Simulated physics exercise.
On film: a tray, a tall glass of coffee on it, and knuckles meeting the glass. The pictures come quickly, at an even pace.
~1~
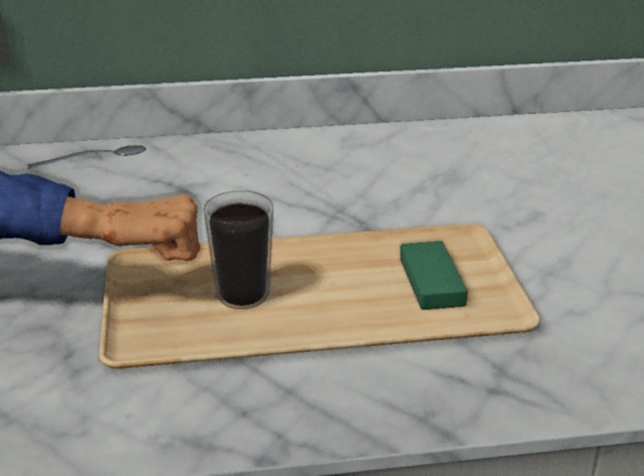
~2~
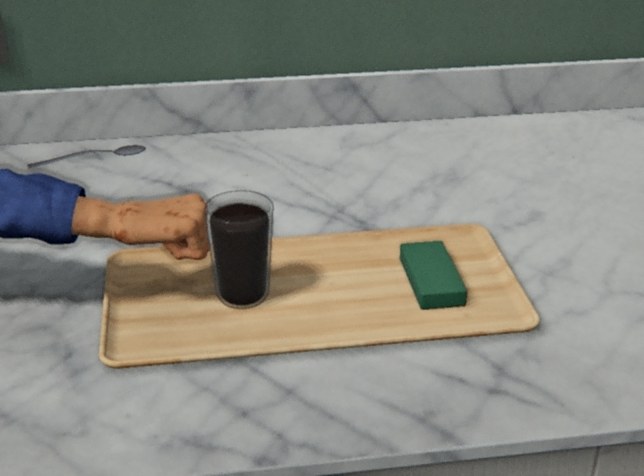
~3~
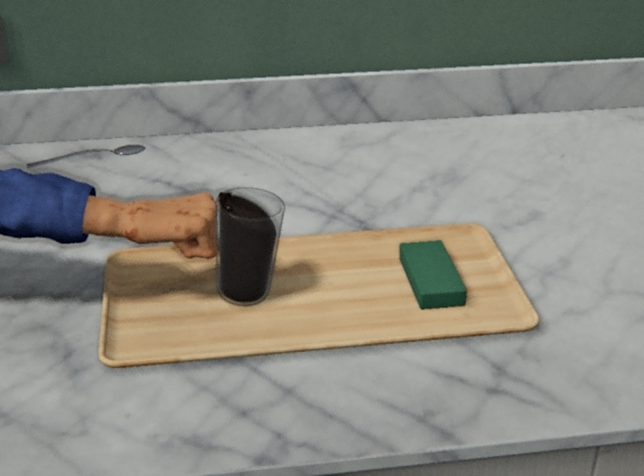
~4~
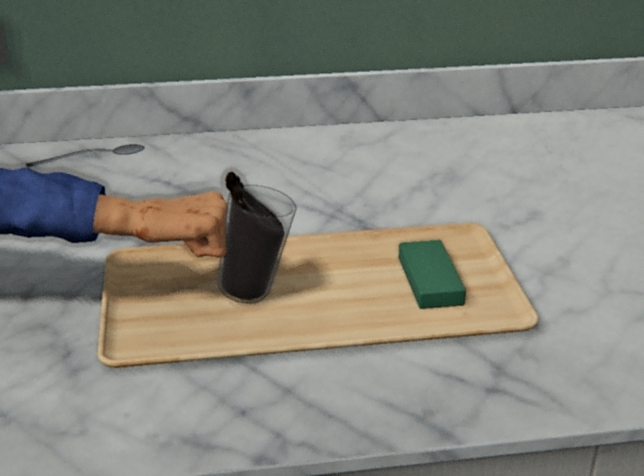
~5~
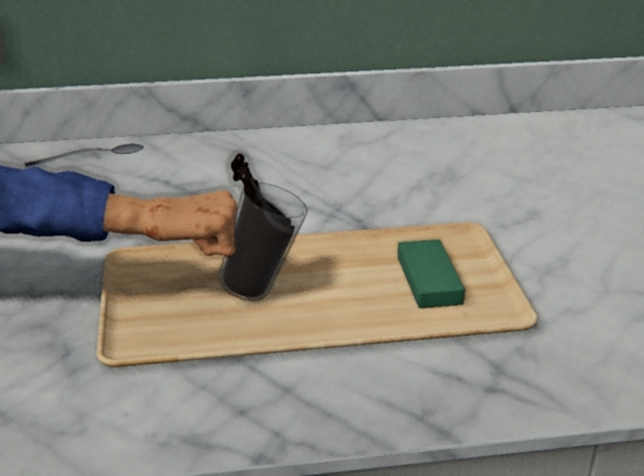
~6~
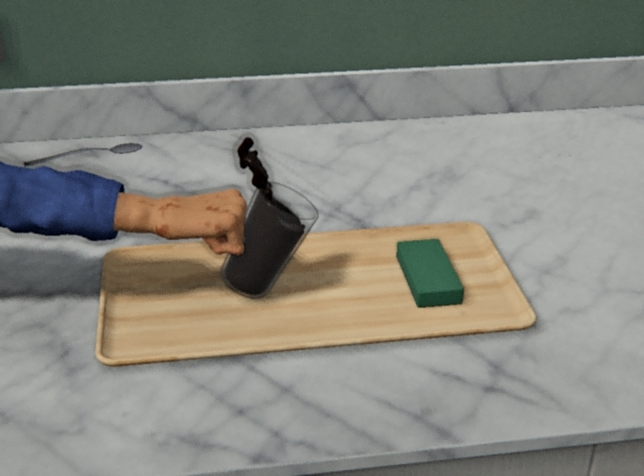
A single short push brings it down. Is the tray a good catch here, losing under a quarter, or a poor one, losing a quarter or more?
A poor one.
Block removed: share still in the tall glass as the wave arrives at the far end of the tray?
About 40 percent.
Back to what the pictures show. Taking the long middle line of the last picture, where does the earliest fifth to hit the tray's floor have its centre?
Around (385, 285).
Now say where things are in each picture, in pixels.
It leans 0°; its right rim is at (271, 206); the coffee meets the walls at (209, 217) and (268, 213); the tray's far rim is at (510, 271); a block is fixed to the tray further along, in the first picture.
It leans 0°; its right rim is at (271, 206); the coffee meets the walls at (209, 217) and (268, 213), in the second picture.
It leans 7°; its right rim is at (283, 206); the coffee meets the walls at (221, 200) and (268, 214); 1 per cent is over the edge, in the third picture.
It leans 13°; its right rim is at (294, 207); the coffee meets the walls at (231, 197) and (283, 222); 3 per cent is over the edge, in the fourth picture.
It leans 20°; its right rim is at (305, 209); the coffee meets the walls at (236, 221) and (294, 224); 5 per cent is over the edge, in the fifth picture.
It leans 27°; its right rim is at (316, 213); the coffee meets the walls at (242, 227) and (304, 221); 6 per cent is over the edge, in the sixth picture.
A moment on, the tall glass lies on its side and 87 per cent is in the glass, 0 on the tray and 13 above or beyond its rim.
Next, the tall glass lies on its side and 41 per cent is in the glass, 21 on the tray and 38 above or beyond its rim.
Then the tall glass lies on its side and 23 per cent is in the glass, 33 on the tray and 44 above or beyond its rim.
Later the tall glass lies on its side and 13 per cent is in the glass, 36 on the tray and 51 above or beyond its rim.
In the end 49 per cent is held by tray and glass, 51 is off the tray.
